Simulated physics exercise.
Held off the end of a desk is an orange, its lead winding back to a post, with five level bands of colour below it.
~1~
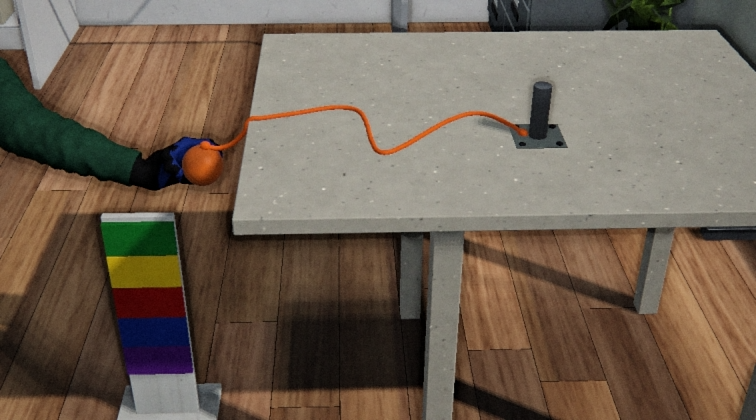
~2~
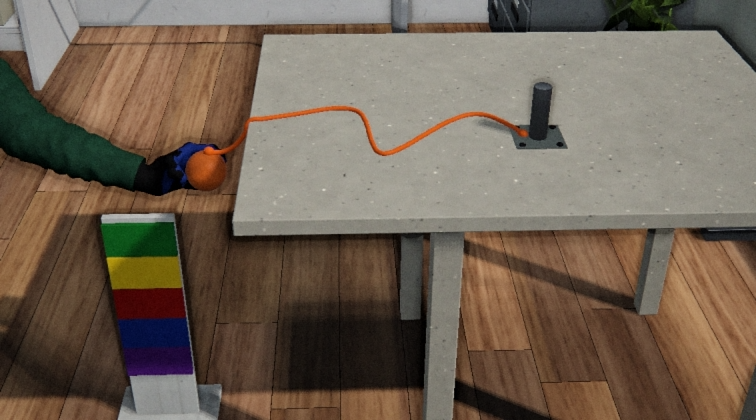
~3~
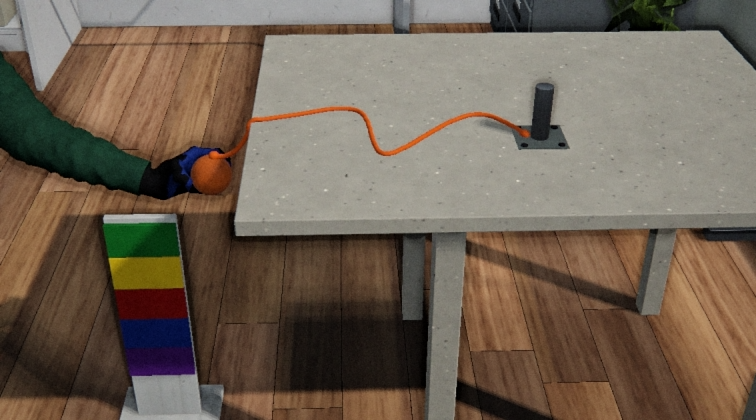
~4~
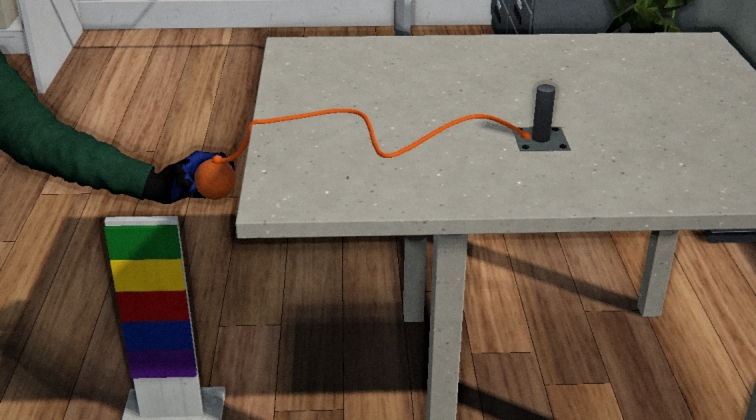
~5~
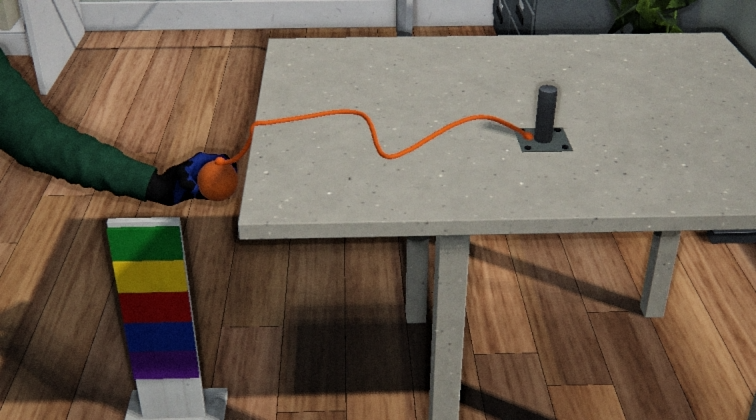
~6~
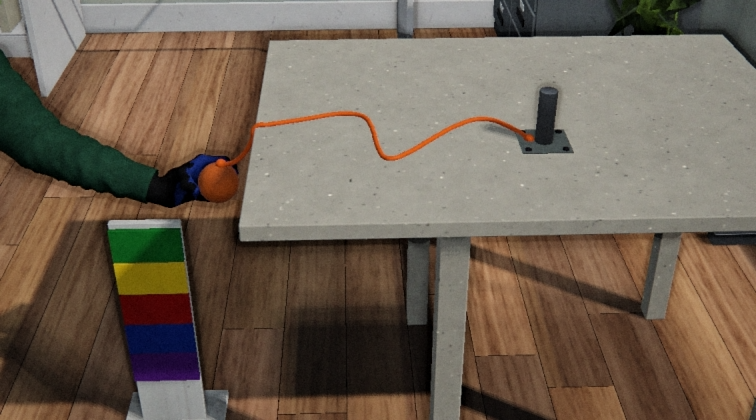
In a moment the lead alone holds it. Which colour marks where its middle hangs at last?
Red.
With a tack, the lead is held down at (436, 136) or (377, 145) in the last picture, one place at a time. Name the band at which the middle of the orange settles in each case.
For the first place it's yellow, and for the second green.
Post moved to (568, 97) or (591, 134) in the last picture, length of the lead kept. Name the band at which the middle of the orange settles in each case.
First try: Yellow; second try: Yellow.
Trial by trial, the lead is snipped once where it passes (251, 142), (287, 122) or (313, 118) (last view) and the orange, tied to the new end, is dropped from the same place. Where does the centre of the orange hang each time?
First (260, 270), then (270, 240), then (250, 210).
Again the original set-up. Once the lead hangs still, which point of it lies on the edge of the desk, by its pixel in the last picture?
The piece you want is at about (370, 125).
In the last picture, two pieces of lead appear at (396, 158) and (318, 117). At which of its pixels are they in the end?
(337, 136) for the first, (257, 196) for the second.
A little later, orange near (241, 299); level with red.
Next, orange near (294, 314); level with red.
Later still, orange near (253, 308); level with red.
When it is over, orange near (262, 313); level with red. The red one.
